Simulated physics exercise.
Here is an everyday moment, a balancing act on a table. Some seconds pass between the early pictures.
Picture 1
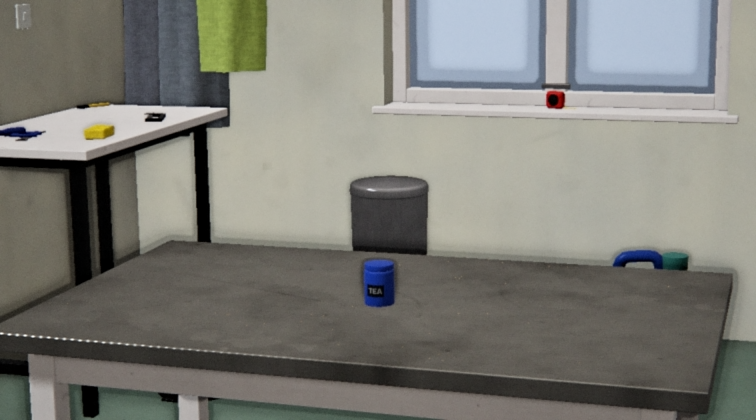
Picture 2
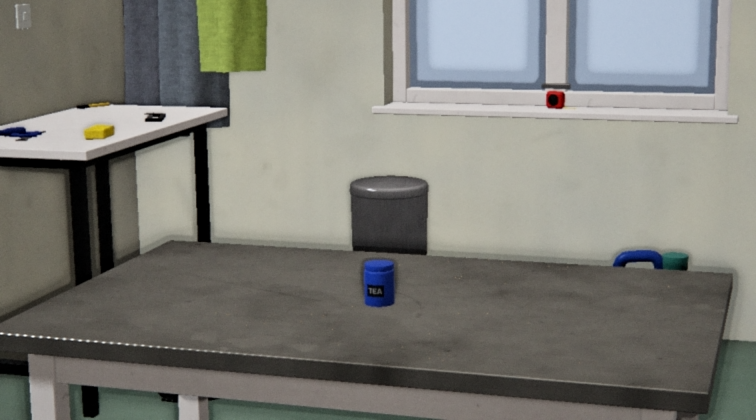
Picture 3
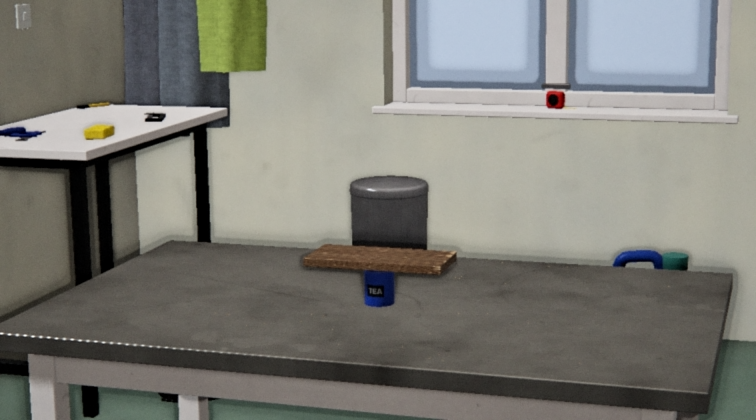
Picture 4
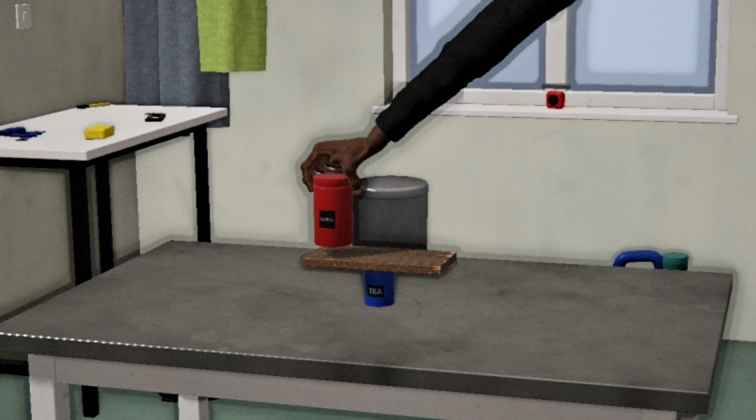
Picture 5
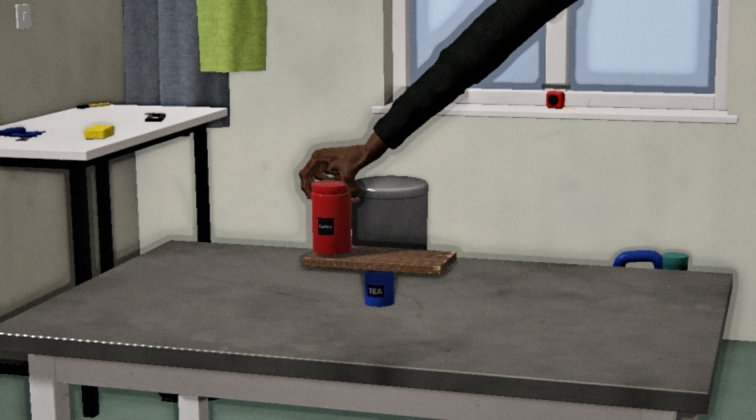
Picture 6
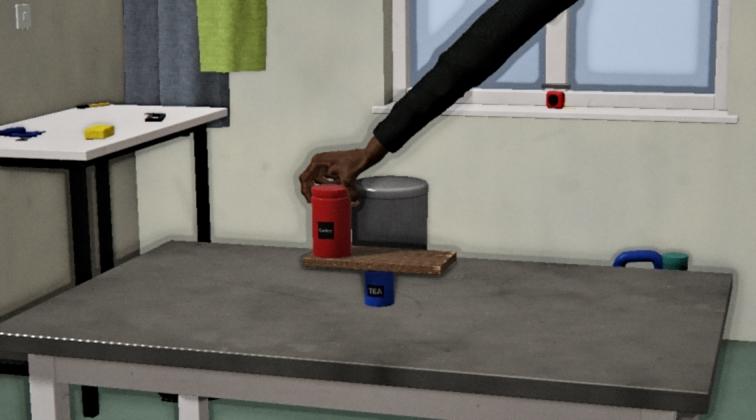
In the video, a blue jar stands on a gray table, and a wooden board then appears across its top. A hand reaches in from the upper right and lowers a red jar onto the board's left side, keeping hold of it.
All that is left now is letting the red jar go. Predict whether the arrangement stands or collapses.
It collapses.
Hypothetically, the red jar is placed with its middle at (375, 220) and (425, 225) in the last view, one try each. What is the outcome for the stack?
Well, the first time it stays put, and the second time it goes over.
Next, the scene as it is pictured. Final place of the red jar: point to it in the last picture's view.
In the final view it sits at roughly (231, 288).
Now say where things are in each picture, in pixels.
In the first frame, the last thing is not in view yet; blue jar (379, 283).
In the second frame, the last thing is not in view yet; blue jar (379, 283).
In the third frame, the last thing is not in view yet; blue jar (379, 283).
The fourth frame shows coming down; red jar (333, 210); blue jar (379, 283).
The fifth frame shows coming down; red jar (332, 217); blue jar (379, 283).
The sixth frame shows in place under the hand; red jar (332, 221); blue jar (379, 283).
Then, 0.40 s on from there, red jar now fallen; brown board turned 53° from how it was put.
Then, 0.60 s on from there, brown board turned 24° from how it was put.
In the end, fallen, red jar; moved from the start, brown board; blue jar unmoved. At the end, from the last picture's camera, red jar near (231, 288). The stack loses its balance.
